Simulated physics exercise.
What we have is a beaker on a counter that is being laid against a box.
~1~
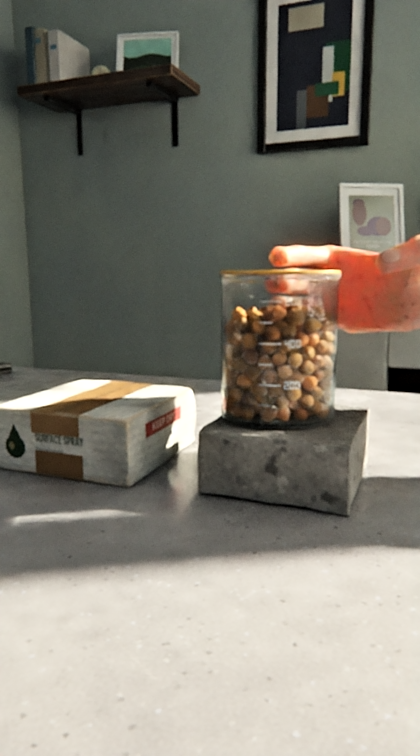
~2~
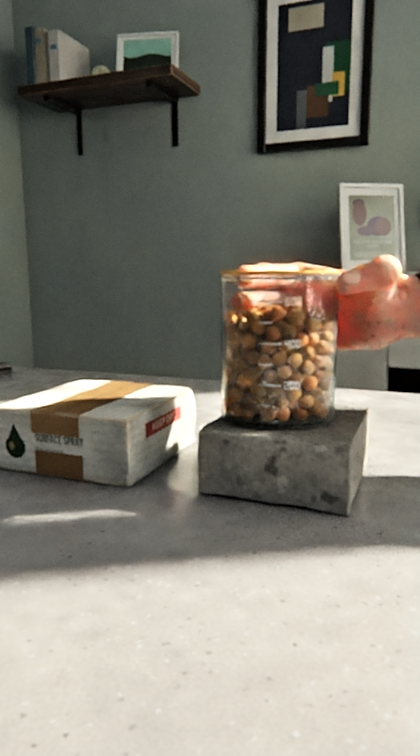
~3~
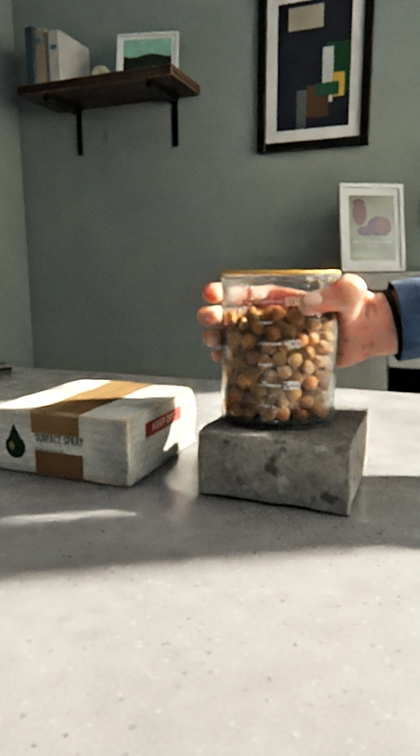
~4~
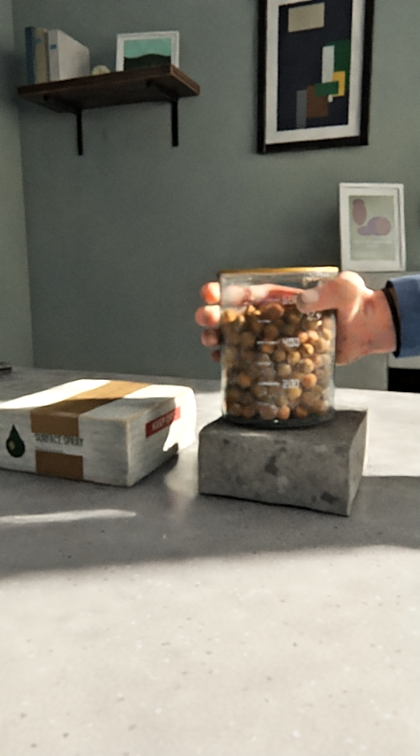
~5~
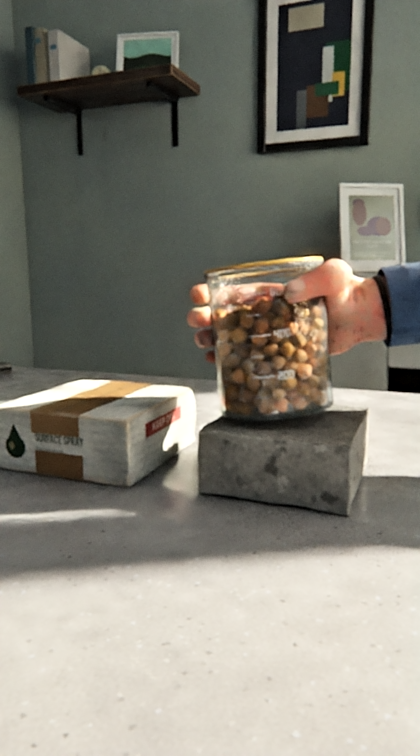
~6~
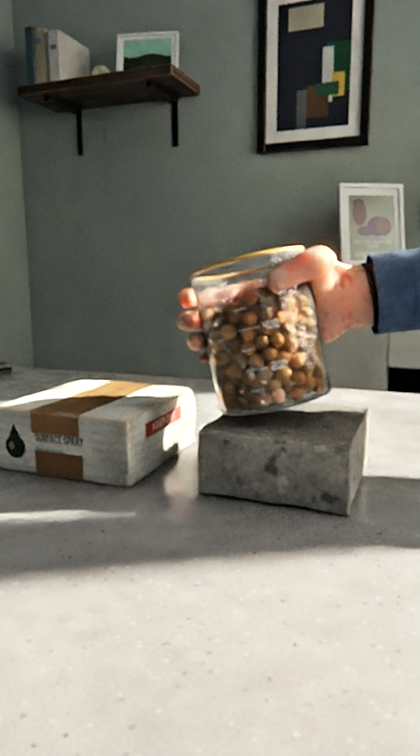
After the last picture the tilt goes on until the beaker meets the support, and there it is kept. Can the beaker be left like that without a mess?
In the end the load starts tumbling out.
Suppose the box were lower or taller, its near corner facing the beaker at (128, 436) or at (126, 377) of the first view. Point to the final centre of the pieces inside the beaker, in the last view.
One: (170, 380). Two: (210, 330).
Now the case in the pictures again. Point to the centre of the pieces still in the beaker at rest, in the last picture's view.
Close to (178, 359).
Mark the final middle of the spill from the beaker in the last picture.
Close to (91, 387).
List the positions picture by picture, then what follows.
In the first frame, beaker (278, 344), three quarters full of roasted chickpeas; box (102, 425), its top about level with the beaker's foot.
In the second frame, beaker (278, 344), upright; rim (226, 273); top of the contents (279, 322).
In the third frame, beaker (278, 344), upright; rim (226, 273); box (102, 425).
In the fourth frame, beaker (277, 343), upright; rim (223, 273); top of the contents (277, 321).
In the fifth frame, beaker (270, 337), leaning 7°; rim (211, 273); box (102, 425).
In the sixth frame, beaker (261, 332), leaning 13°; rim (196, 276); box (102, 425), its top about level with the beaker's foot.
Then, 0.80 s later than the last frame, the beaker leans 48°; everything is still inside.
Then, 1.50 s later than the last frame, the beaker leans 78°; everything is still inside.
Then, 2.10 s later than the last frame, the beaker rests on the box at 86°; a stray few of the roasted chickpeas out of it.
When it is over, the beaker rests on the box at 86°; a small part of the roasted chickpeas out of it.
